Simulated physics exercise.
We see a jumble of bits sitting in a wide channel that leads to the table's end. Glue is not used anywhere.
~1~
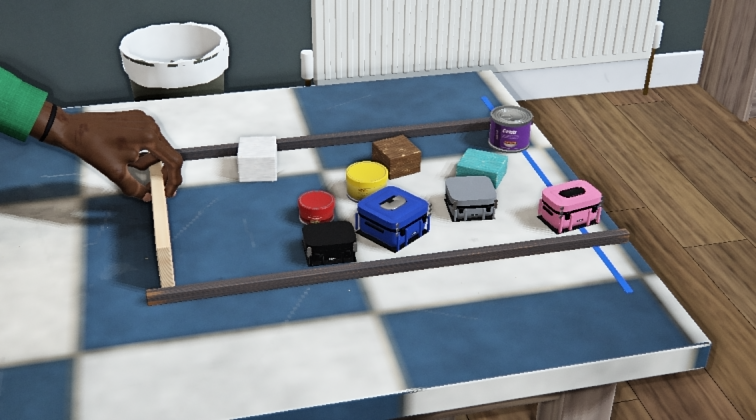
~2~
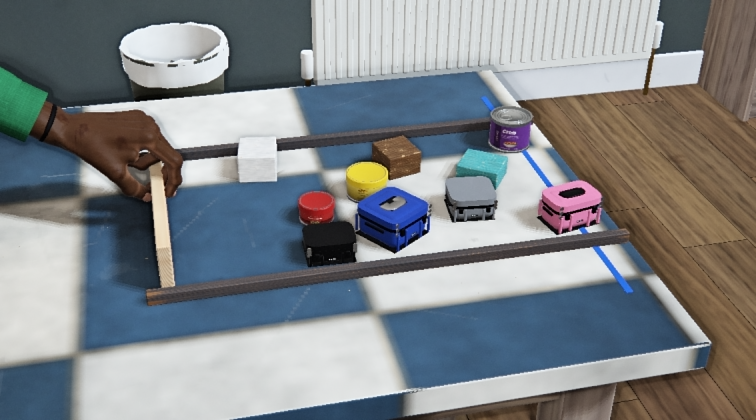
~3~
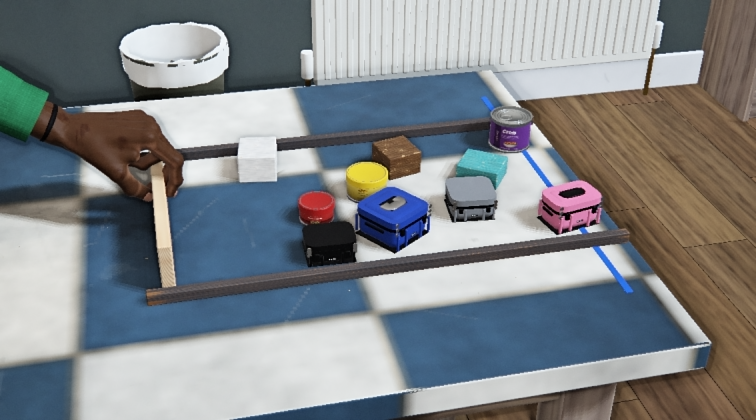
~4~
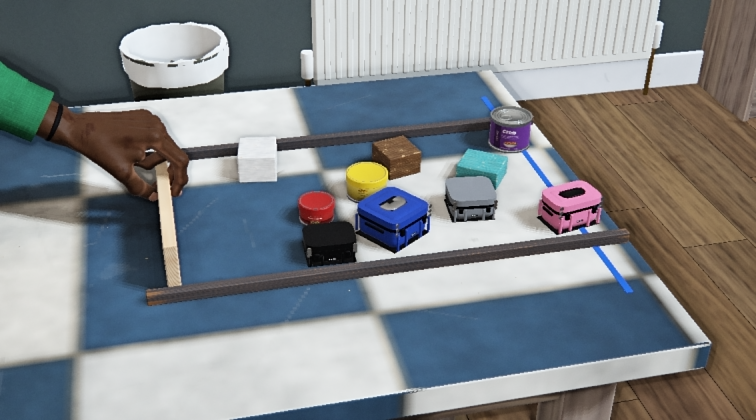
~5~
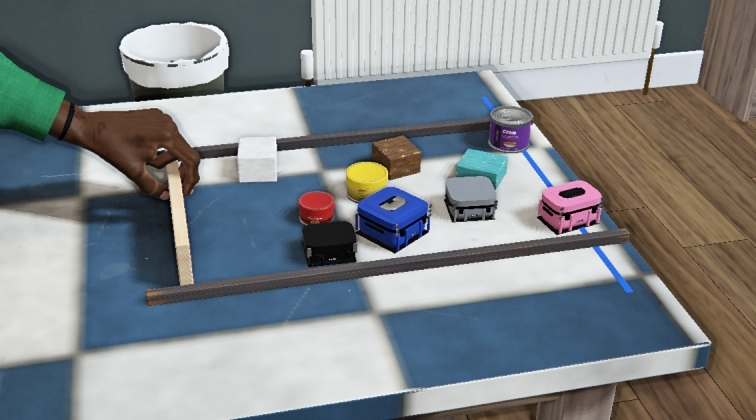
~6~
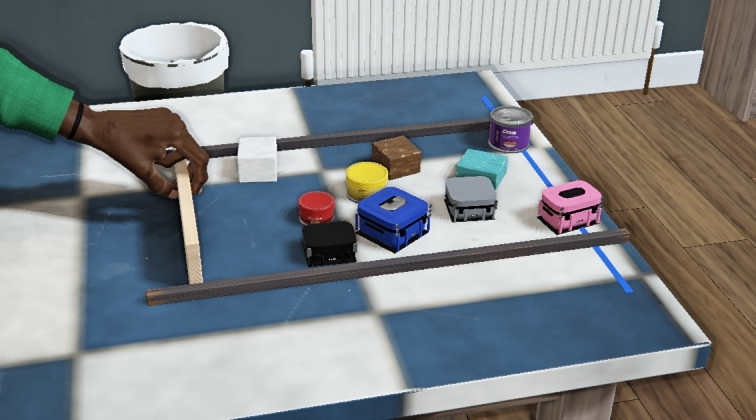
To begin with, a hand in a green sleeve holds a light wooden board upright between two dark rails on a checkered table, with colorful cases, tins and blocks lying to its right. The hand then slides the board a short way right, while the objects stay still, untouched.
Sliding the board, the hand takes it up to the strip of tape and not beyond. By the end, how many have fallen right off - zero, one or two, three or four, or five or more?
After the sweep, the pieces gone from the top come to five or more, as it turns out.
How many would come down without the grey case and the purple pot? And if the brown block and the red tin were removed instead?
4 in the first case and 4 in the second.
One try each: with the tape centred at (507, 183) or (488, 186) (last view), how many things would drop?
The counts: 1 and 1.
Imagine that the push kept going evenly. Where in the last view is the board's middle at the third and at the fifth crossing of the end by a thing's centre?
At (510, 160) for the third, at (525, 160) for the fifth.
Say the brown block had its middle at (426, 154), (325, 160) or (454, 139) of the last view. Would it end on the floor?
Well, in that order it goes off, goes off and goes off.
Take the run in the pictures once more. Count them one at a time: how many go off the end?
Counted up, you get 6.
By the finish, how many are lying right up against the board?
It's touching 4 at the end.
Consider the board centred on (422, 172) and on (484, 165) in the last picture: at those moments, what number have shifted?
The first number is 8, the next one 10.
Soon after, none off yet; pink case at rest near (570, 206); purple pot at rest near (510, 129); turquoise block at rest near (482, 169).
By the end, the number that fall off is five or more; fallen, blue case, brown block, grey case, turquoise block, purple pot and pink case.
